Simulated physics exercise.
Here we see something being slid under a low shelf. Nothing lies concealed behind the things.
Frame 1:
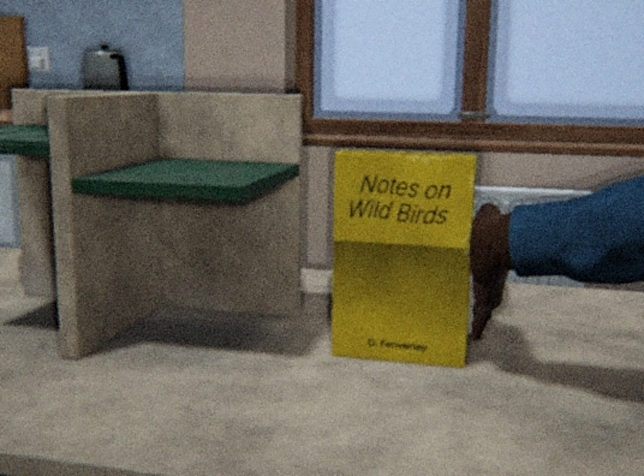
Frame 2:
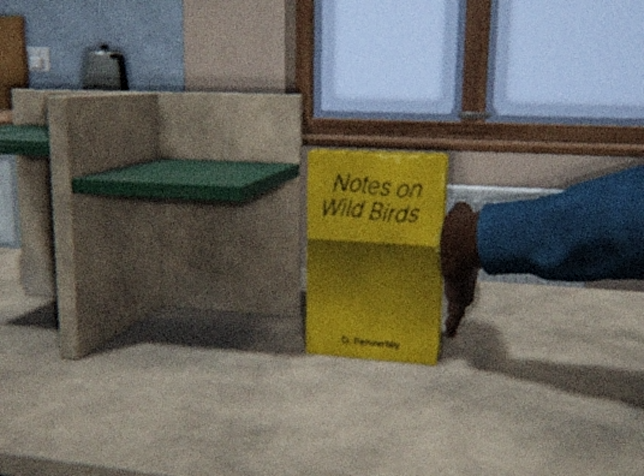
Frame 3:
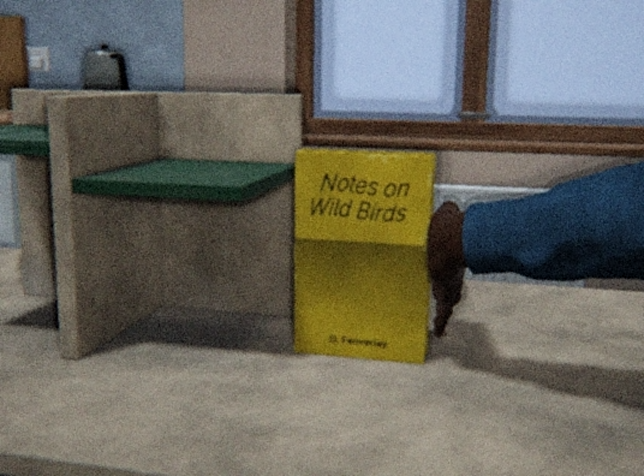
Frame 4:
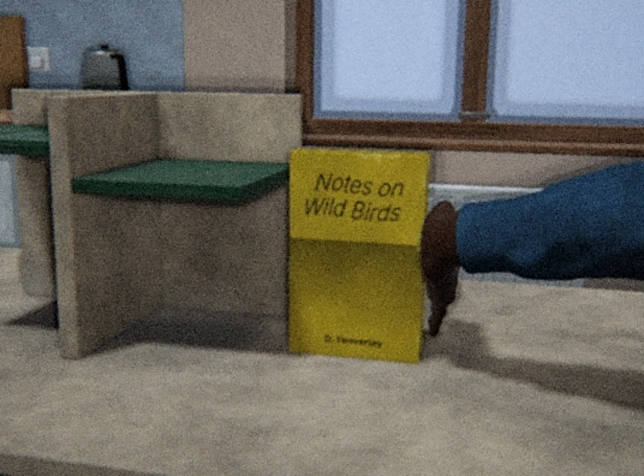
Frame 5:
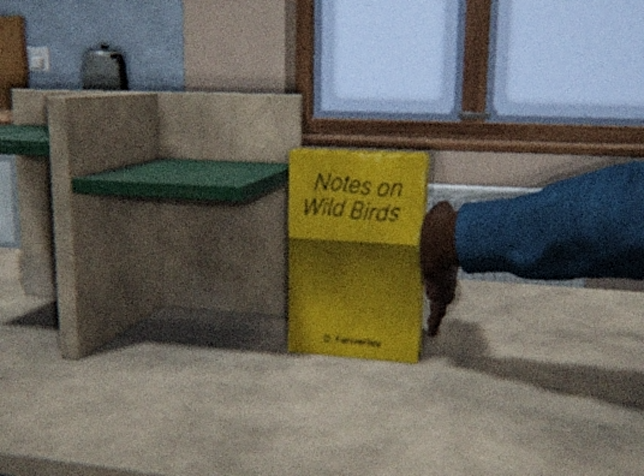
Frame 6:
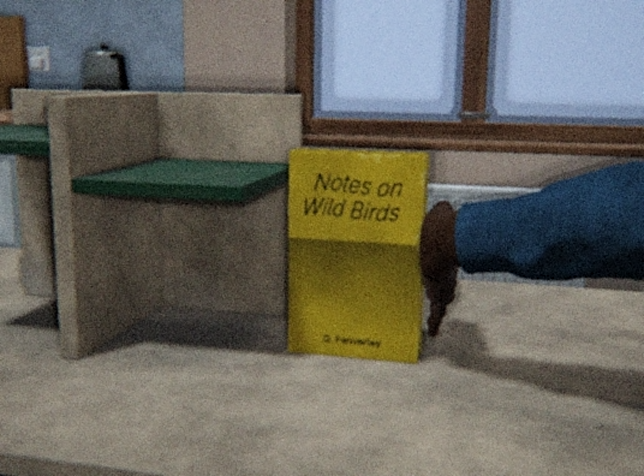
We see a hand in a blue sleeve pushing an upright yellow book left across a tabletop, up to a low green shelf. The book slides a short way, slows, and then barely moves, with the hand still against it.
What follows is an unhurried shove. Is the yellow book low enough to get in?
What you'd see is that the yellow book doesn't fit.
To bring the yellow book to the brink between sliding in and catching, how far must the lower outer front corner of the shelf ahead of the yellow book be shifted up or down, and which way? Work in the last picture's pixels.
Shift: 44 px, direction up.
Then, 0.24 s after the last picture, yellow book sliding up to the opening near (342, 254).
At rest, the yellow book stops at the shelf, near (336, 254).
